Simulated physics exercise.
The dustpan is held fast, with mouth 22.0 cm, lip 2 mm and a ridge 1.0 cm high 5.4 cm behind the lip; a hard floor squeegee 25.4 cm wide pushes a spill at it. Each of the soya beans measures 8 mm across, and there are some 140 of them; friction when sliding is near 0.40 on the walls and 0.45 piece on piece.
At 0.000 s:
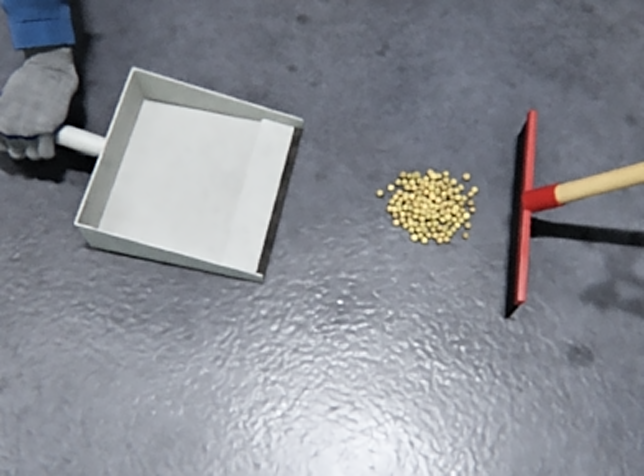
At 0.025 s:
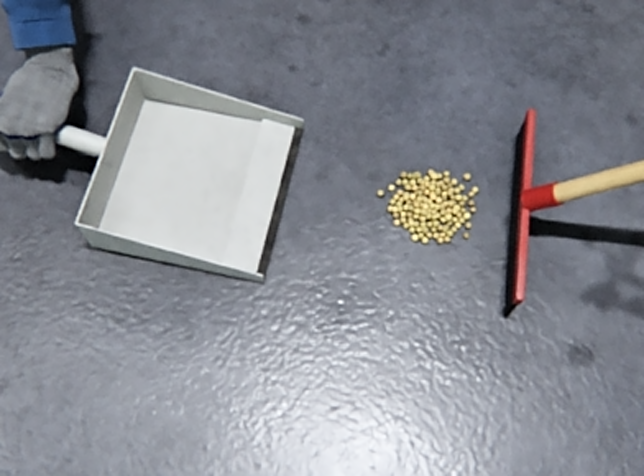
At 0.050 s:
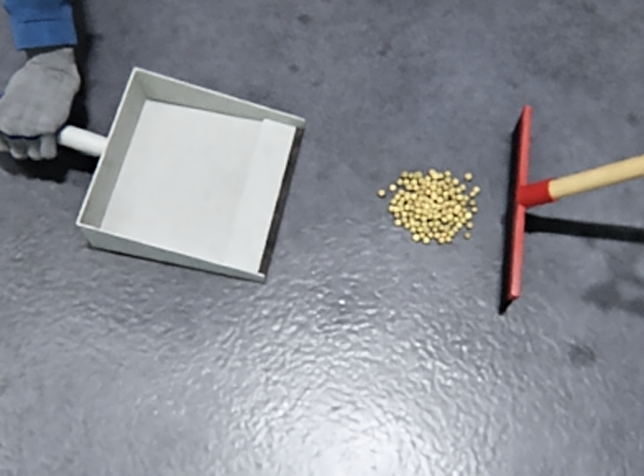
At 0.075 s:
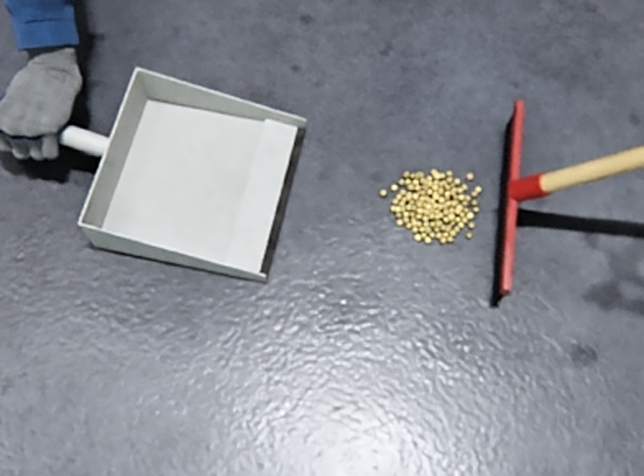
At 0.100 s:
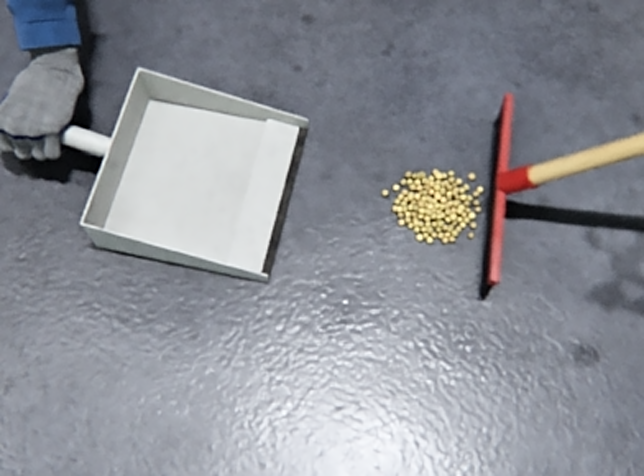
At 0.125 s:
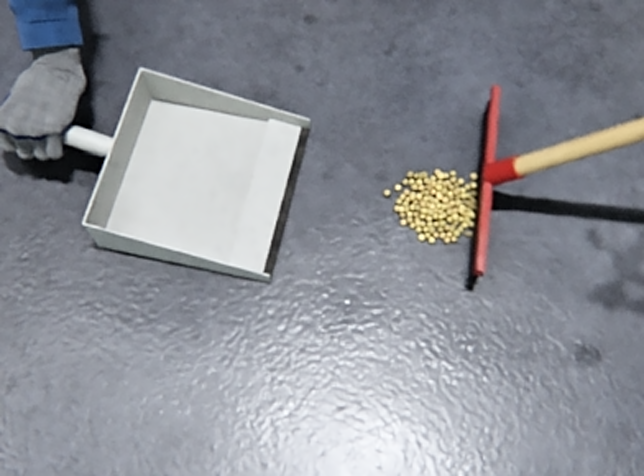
The clip opens on a gloved hand holding a pale dustpan at left, a loose pile of small yellowish beans on a grey floor, and a red squeegee at right. The squeegee slides left and slightly upward across the floor, gradually picking up pace, until its blade meets the pile's right edge.
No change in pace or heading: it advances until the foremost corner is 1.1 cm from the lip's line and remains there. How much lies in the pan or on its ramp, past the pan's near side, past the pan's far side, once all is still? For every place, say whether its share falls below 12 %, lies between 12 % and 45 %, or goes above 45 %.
Outcome: In the pan or on its ramp: A fair amount; past the pan's near side: A small amount; past the pan's far side: A fair amount.
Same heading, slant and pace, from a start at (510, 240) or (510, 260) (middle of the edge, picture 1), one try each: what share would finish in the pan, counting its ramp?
First try about 30 per cent, second about 30 per cent.
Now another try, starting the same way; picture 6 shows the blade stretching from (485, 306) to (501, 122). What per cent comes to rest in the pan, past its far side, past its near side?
Per cent by place - pan 50, far side 10, near side 5.
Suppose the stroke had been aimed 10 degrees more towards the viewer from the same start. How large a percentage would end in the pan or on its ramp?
In that case some 35 per cent.
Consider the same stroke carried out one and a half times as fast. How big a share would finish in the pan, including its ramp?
Share: Close to 25 %.
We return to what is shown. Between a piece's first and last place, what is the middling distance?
It comes to some 20 cm.
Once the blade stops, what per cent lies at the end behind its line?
I'd say close to 0 per cent.
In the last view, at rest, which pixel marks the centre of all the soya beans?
Resting centre estimate: Around (298, 159).
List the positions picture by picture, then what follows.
The first frame shows blade from (519, 301) to (531, 118), moved 0.0 cm, 0 of the pieces shifted so far; middle of the pieces at (432, 206); pan at (186, 183).
The second frame shows blade from (518, 299) to (530, 117), moved 0.3 cm, 0 of the pieces shifted so far; middle of the pieces at (432, 206).
The third frame shows blade from (513, 296) to (525, 114), moved 1.1 cm, 0 of the pieces shifted so far; middle of the pieces at (434, 206).
The fourth frame shows blade from (505, 290) to (518, 108), moved 2.4 cm, 0 of the pieces shifted so far; middle of the pieces at (435, 206).
The fifth frame shows blade from (493, 281) to (507, 101), moved 4.2 cm, 0 of the pieces shifted so far; middle of the pieces at (437, 206).
The sixth frame shows blade from (479, 271) to (495, 93), moved 6.3 cm, 7 of the pieces shifted so far; middle of the pieces at (439, 206); pan at (193, 183). The blade's pace is about 0.84 m/s, heading 22 degrees away from the viewer's side.
After 0.27 s, middle of the blade 12 cm from the lip; 0 % over the lip, far side 10 %, near side 0 %.
After 0.37 s, middle of the blade 4 cm from the lip; 0 % over the lip, far side 20 %, near side 0 %.
After 0.60 s, middle of the blade 2 cm from the lip; 30 % over the lip, far side 25 %, near side 5 %.
By 1.6 s all is still; pan 25 %, near side 5 %, far side 25 %, in front of the lip or behind the blade 45 %.
